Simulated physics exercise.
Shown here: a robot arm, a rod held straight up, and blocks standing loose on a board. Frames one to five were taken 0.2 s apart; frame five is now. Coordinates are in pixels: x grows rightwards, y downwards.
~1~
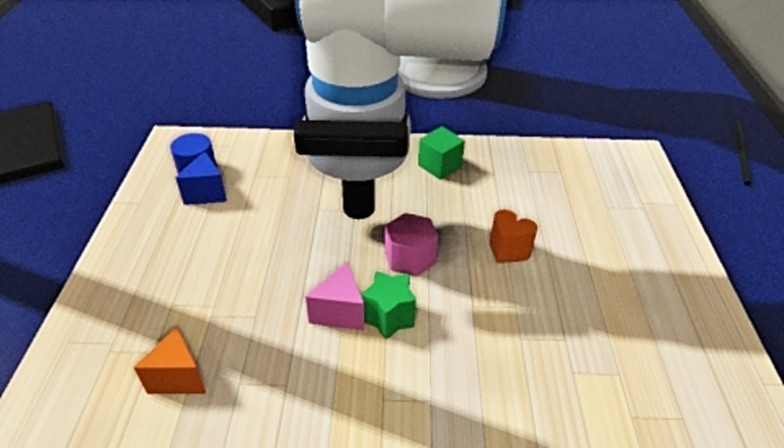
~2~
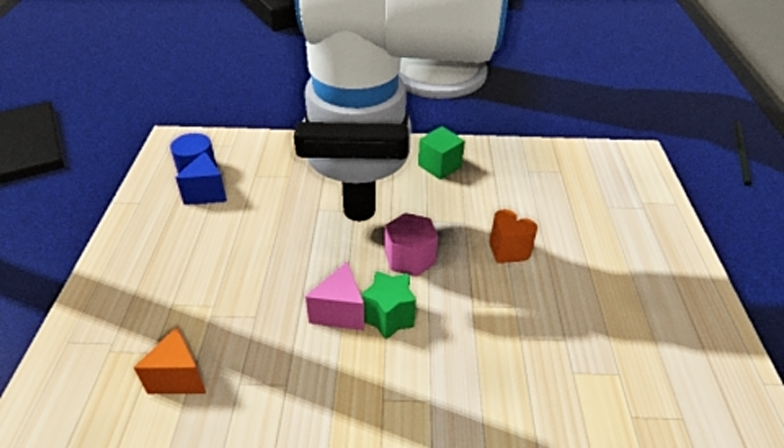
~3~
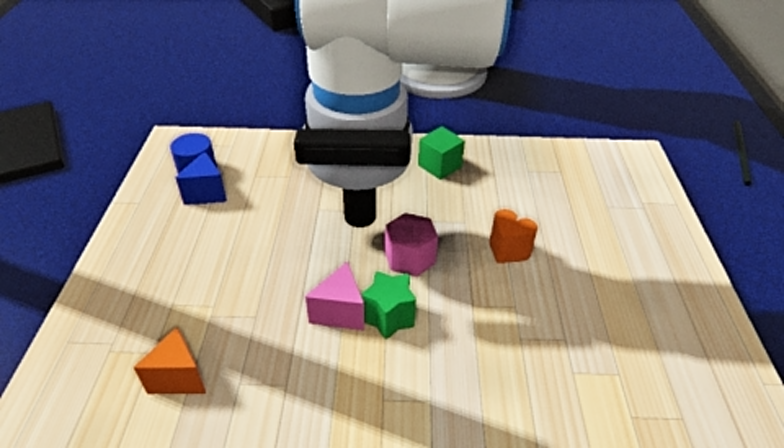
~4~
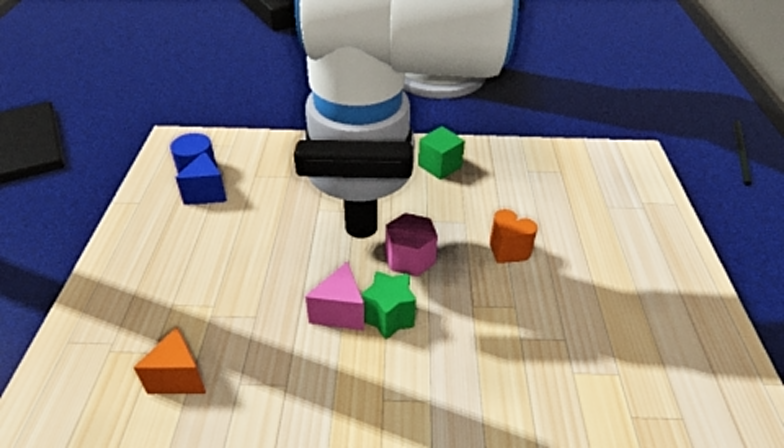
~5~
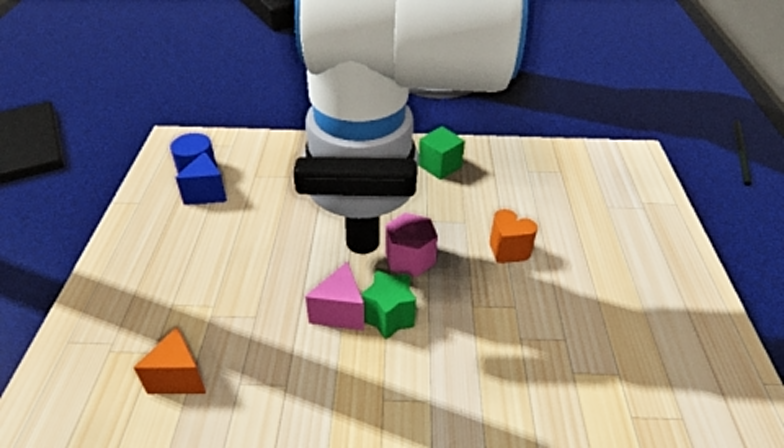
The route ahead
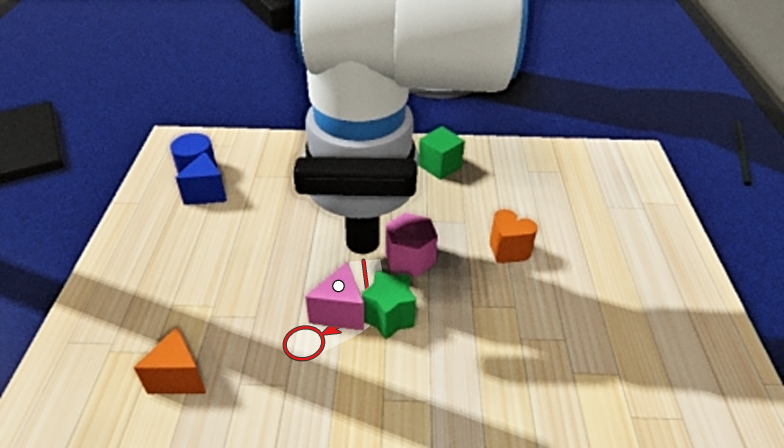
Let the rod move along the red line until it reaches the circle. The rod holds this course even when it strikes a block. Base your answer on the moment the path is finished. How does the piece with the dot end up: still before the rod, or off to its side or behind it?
The rod still has it in front.
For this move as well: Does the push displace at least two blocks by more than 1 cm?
Yes, that is how it ends up.
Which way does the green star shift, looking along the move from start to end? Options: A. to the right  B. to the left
Answer: B.
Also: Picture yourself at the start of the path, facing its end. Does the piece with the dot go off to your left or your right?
Facing from start to end, it will go to the right.
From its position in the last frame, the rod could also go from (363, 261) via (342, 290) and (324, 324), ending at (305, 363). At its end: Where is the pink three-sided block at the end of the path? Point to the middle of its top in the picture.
It should be at about (319, 366).
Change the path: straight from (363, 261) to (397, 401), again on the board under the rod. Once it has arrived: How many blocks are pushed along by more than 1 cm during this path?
My prediction: One block.
The line goes from (363, 261) over (367, 293) and (346, 323) to (304, 343); the dot is on the pink three-sided block.
The first path, step by step. One third of the way, rod (367, 275); green star (393, 295).
Two thirds of the way, rod (344, 306); pink three-sided block (305, 304); green star (397, 308), turned 30° anticlockwise.
At the end, rod (301, 325); pink three-sided block (260, 320), turned 20° clockwise; green star (397, 308), turned 30° anticlockwise; pink hexagonal block unmoved.
